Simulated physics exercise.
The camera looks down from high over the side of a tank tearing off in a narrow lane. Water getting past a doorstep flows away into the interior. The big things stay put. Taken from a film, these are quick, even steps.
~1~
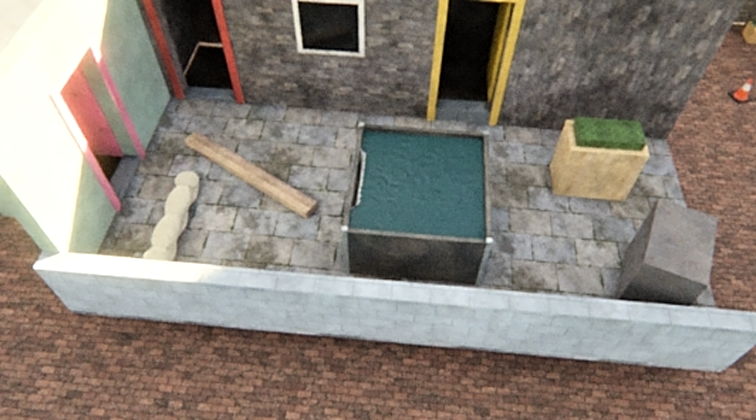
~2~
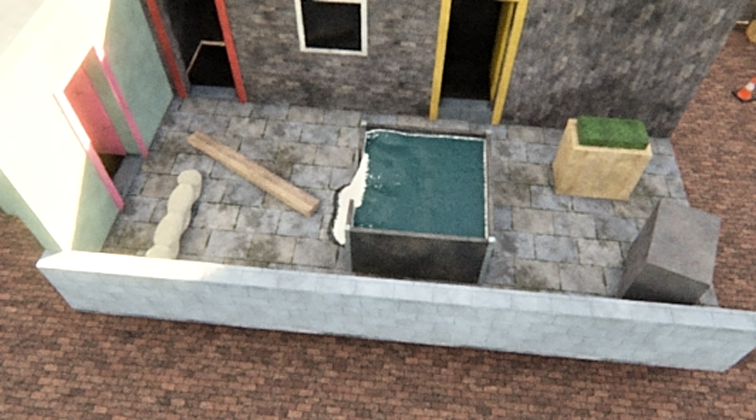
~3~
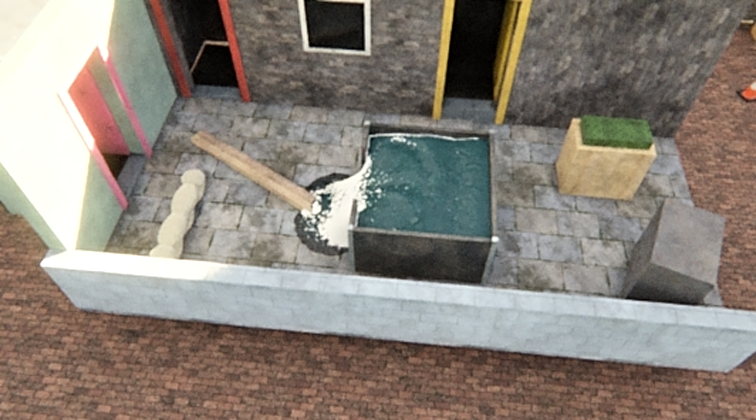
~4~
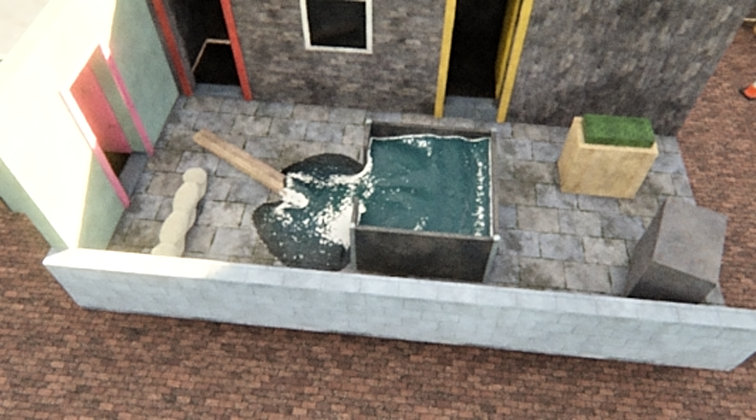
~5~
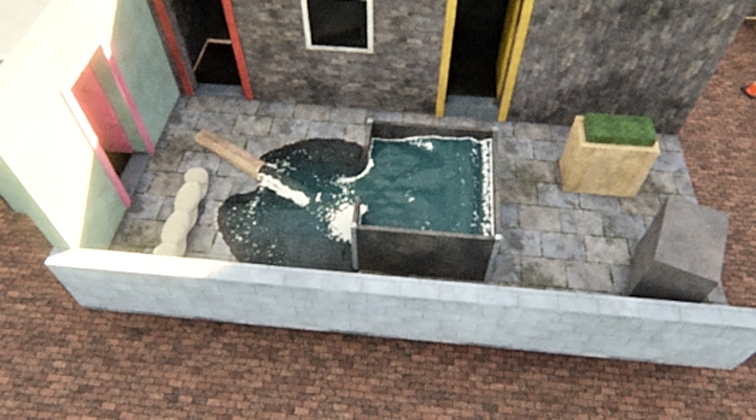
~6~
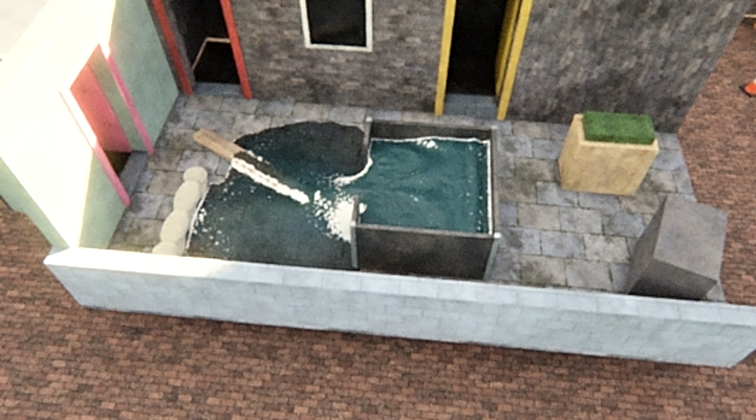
Water pours from the tank's left side and spreads left across the paving around a plank.
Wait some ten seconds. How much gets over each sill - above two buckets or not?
In the end the pink door is going to be swamped; the red door is going to be swamped; the yellow door is going to stay within two buckets.
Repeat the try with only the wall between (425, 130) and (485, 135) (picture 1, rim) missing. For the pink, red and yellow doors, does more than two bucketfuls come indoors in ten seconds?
At the doors, pink never reaches it, red crosses the line and yellow crosses the line.
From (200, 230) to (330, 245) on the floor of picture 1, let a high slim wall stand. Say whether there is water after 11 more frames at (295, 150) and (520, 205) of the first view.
Submerged and spared, in that order.
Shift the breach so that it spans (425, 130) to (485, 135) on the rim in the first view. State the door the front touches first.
First to be reached: The yellow-painted one.
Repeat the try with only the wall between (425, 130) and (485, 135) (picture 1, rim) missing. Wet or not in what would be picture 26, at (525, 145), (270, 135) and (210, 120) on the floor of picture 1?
Taking the three spots as listed, they end up inundated, inundated and inundated.
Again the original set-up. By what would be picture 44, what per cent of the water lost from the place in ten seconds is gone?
Close to 50 out of every hundred.
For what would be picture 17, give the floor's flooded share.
Estimate: Some 45 in a hundred.
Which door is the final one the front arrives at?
Observed: The yellow door.
A moment on, water covers 40 % of the floor; the pink door not reached, the red door under two buckets in, the yellow door not reached.
Next, water covers 45 % of the floor; the pink door wet at the sill, nothing in, the red door over two buckets in, the yellow door not reached.
Then, water covers 55 % of the floor; the pink door under two buckets in, the red door far over two buckets in, the yellow door not reached.
Later, water covers 80 % of the floor; the pink door over two buckets in, the red door far over two buckets in, the yellow door wet at the sill, nothing in.
In the end, water covers 90 % of the floor; the pink door over two buckets in, the red door far over two buckets in, the yellow door wet at the sill, nothing in.
